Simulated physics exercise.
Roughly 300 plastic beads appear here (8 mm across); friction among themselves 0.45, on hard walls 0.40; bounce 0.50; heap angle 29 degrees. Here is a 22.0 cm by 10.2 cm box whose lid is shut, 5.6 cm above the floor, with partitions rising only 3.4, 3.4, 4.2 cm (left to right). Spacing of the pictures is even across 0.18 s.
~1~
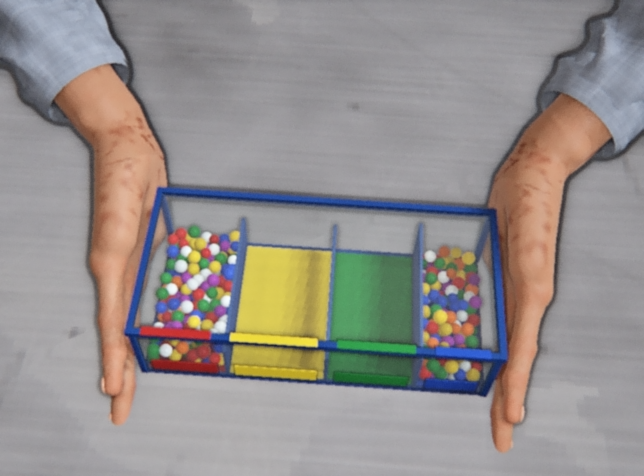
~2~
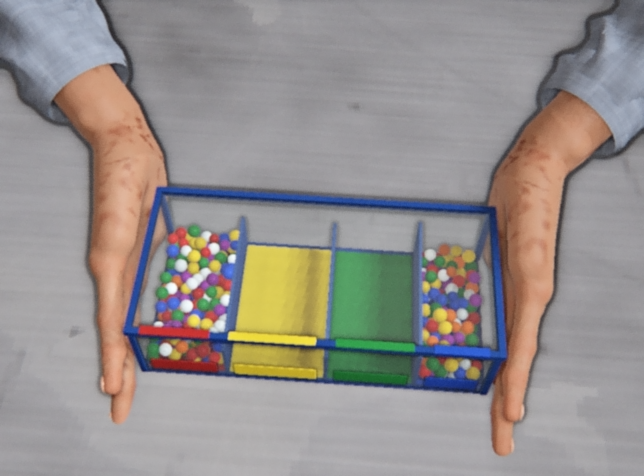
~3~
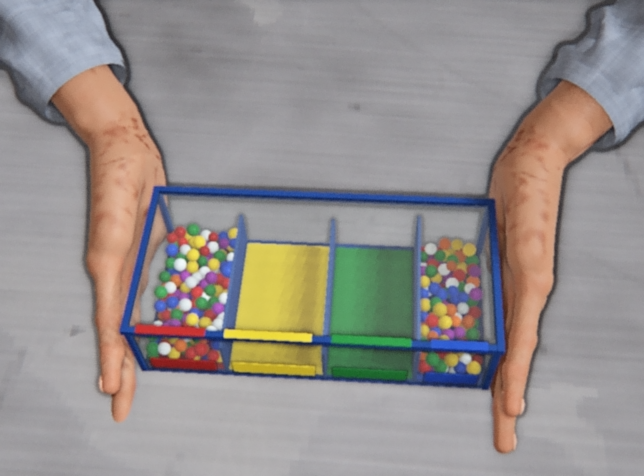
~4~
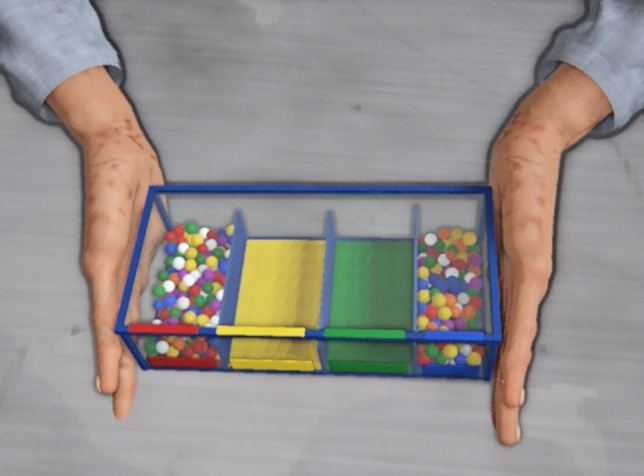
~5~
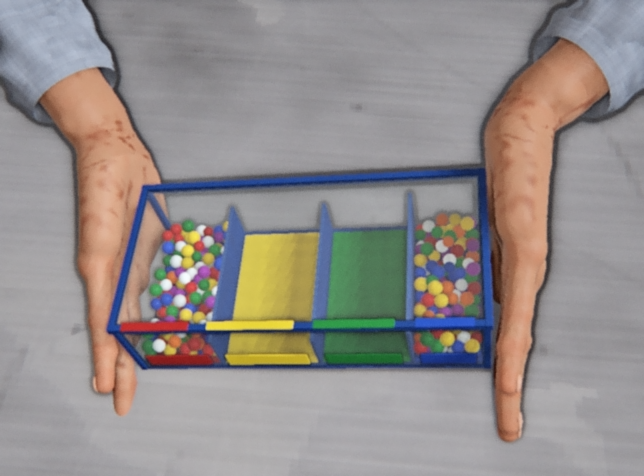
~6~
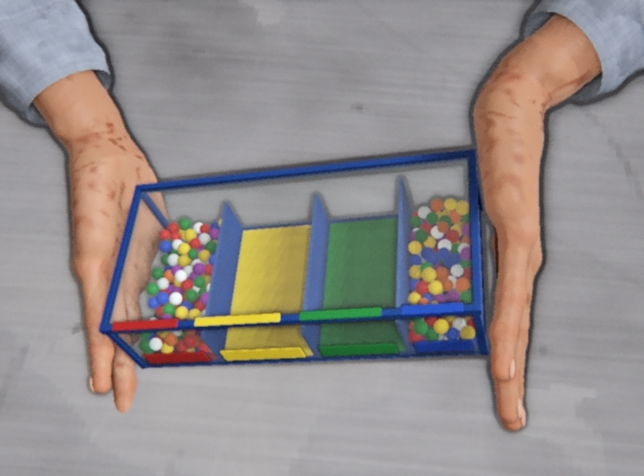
On a gray surface, two hands hold a clear blue-edged box with multicolored beads in its end compartments and empty yellow and green middle ones; the hands gradually tilt it, raising the right side, while the beads stay in their compartments.
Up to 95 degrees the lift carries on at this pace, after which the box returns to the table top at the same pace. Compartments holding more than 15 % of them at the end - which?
Outcome: Red: Passes the mark; blue: Passes the mark; green: Misses the mark; yellow: Misses the mark.
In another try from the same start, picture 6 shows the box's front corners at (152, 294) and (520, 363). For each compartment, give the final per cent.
Red = 10 %; blue = 60 %; green = 25 %; yellow = 5 %.
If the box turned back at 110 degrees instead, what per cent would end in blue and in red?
Result - blue 25 percent; red 70 percent.
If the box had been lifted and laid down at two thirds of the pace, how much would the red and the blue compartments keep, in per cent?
Red 65; blue 25.
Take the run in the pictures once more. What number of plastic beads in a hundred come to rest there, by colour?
Per cent by colour - red 65, blue 25, green 5, yellow 5.
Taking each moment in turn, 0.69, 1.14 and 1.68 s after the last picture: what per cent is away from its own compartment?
First 5, next 15, last 15.
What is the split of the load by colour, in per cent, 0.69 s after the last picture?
You'd find red at 60, blue at 35, green at 5 and yellow at 0 per cent.
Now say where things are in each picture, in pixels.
Box tilt 0 degrees, front corners at (132, 329) and (499, 355); red 60 %, blue 40 %, in the first picture.
Box tilt 1 degrees, front corners at (131, 329) and (498, 353), in the second picture.
Box tilt 3 degrees, front corners at (128, 328) and (497, 347), in the third picture.
Box tilt 7 degrees, front corners at (122, 327) and (493, 336), lowest corner left front, in the fourth picture.
Box tilt 11 degrees, front corners at (115, 327) and (485, 321), lowest corner left front, in the fifth picture.
Box tilt 16 degrees, front corners at (107, 327) and (474, 306), lowest corner left front; red 60 %, blue 40 %, in the sixth picture.
Then, 0.69 s after the last picture, tilt 95 degrees; red 60 %, blue 35 %, green 5 %.
Then, 1.14 s after the last picture, tilt 42 degrees; red 65 %, blue 25 %, green 5 %, yellow 5 %.
Then, 1.68 s after the last picture, tilt 0 degrees; red 65 %, blue 25 %, green 5 %, yellow 5 %.
In the end, red 65 %, blue 25 %, green 5 %, yellow 5 %.
